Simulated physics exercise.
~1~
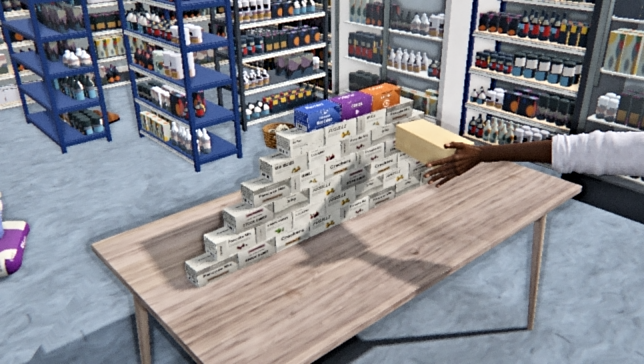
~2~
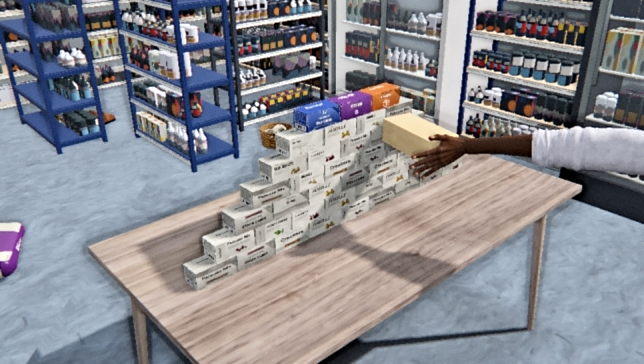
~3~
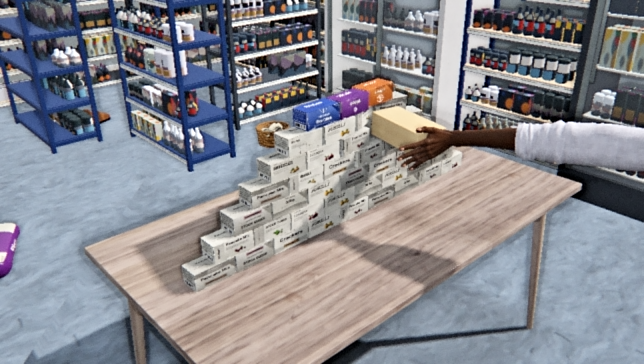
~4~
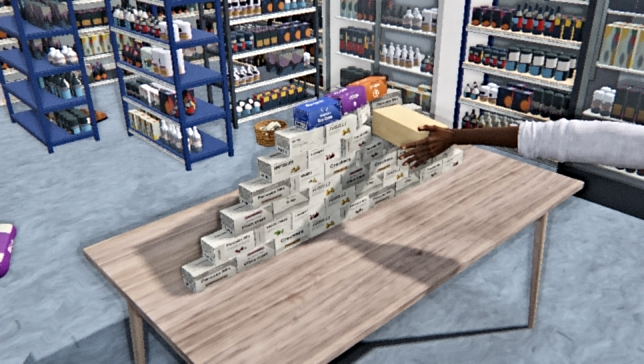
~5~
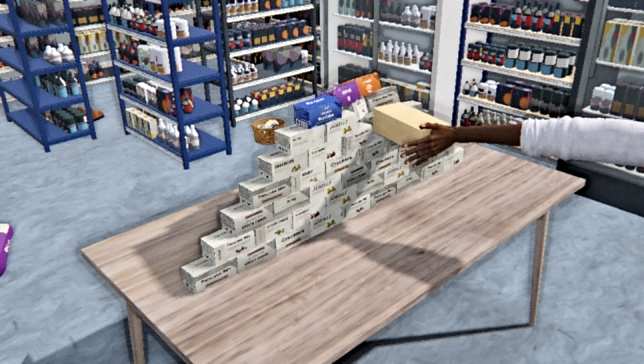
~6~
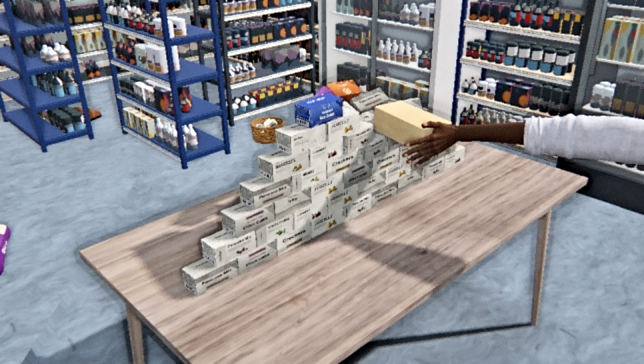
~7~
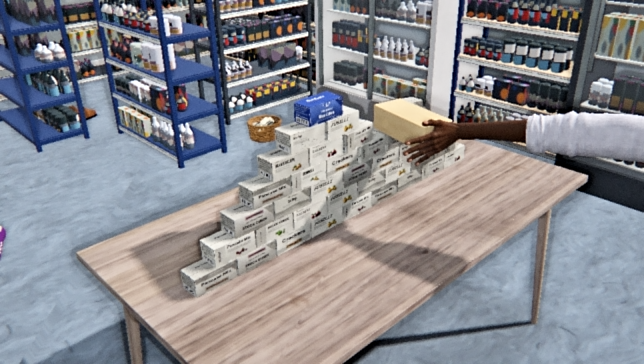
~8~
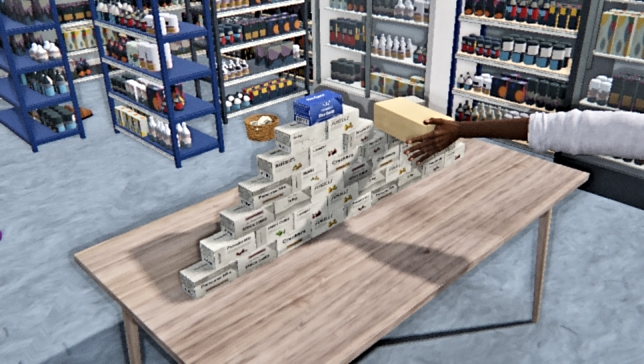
A hand in a white sleeve holds a long cream block against the upper right of a stepped wall of small pale boxes on a wooden table, seen from slightly above in a shop with bottle-lined shelves and blue racks. Blue, purple and orange packets sit along the top. As the view drifts slightly sideways, the block pushes left and inward. The orange and purple packets shift, then tip away over the back with a few pale boxes and drop from sight. The block stops, leaving the blue packet on top and most of the wall standing.
